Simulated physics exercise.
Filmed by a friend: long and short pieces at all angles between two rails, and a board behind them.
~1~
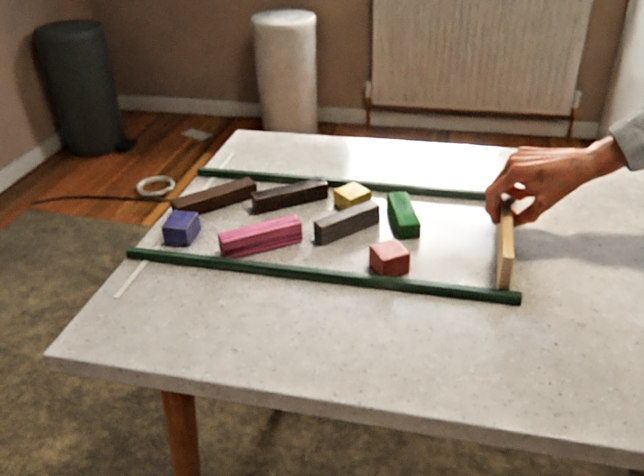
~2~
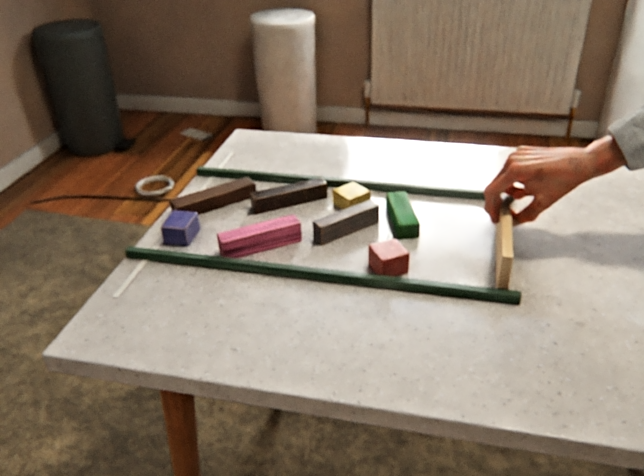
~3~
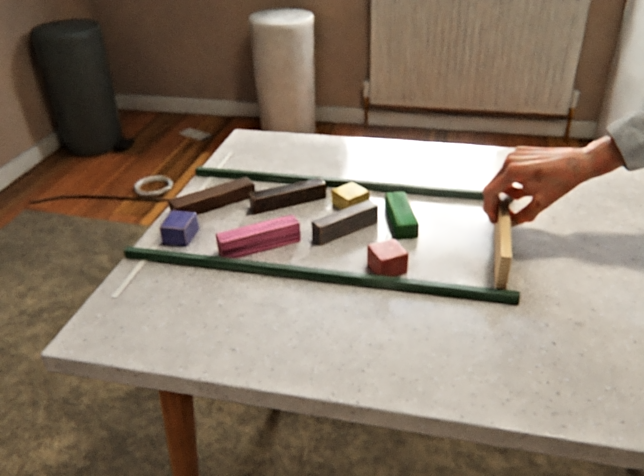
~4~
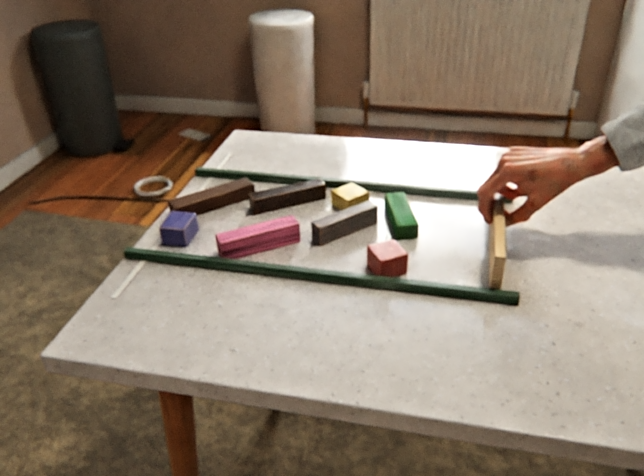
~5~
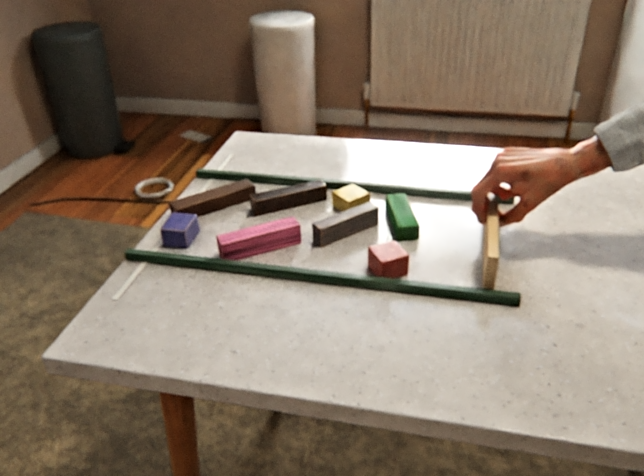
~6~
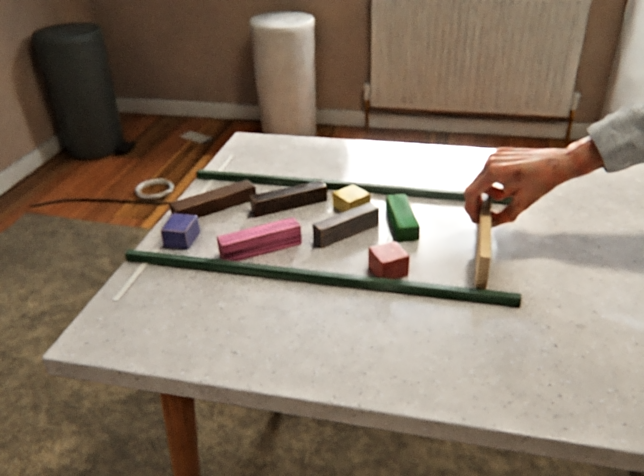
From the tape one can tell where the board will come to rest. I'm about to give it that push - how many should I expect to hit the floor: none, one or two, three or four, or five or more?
Expect five or more.
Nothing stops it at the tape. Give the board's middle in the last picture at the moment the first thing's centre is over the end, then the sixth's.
The middle is near (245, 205) first and near (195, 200) after.
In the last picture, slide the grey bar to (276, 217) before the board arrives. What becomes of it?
If so, it ends up falling.
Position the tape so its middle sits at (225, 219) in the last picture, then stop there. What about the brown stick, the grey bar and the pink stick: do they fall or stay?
OK, so the brown stick comes off, the grey bar stays where it is, and the pink stick? It stays where it is.
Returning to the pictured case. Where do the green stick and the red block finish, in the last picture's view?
The green stick ends at (185, 196) and the red block at (148, 231).
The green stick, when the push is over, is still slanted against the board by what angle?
It is near 0° out of line.
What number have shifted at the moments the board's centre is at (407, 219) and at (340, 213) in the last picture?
Respectively 2 and 6.
A little later, none off yet; blue block at rest near (181, 231); brown stick at rest near (214, 201); pink stick at rest near (260, 240).
Next, none off yet; blue block at rest near (181, 231); brown stick moving near (208, 198); pink stick shifted a little near (225, 233).
Later still, one off so far; blue block shifted about its own width near (140, 226); brown stick on its side near (160, 231); pink stick shifted about its own width near (162, 226).
When it is over, the number that fall off is five or more; down, grey bar, yellow block, black bar, pink stick, brown stick and blue block.
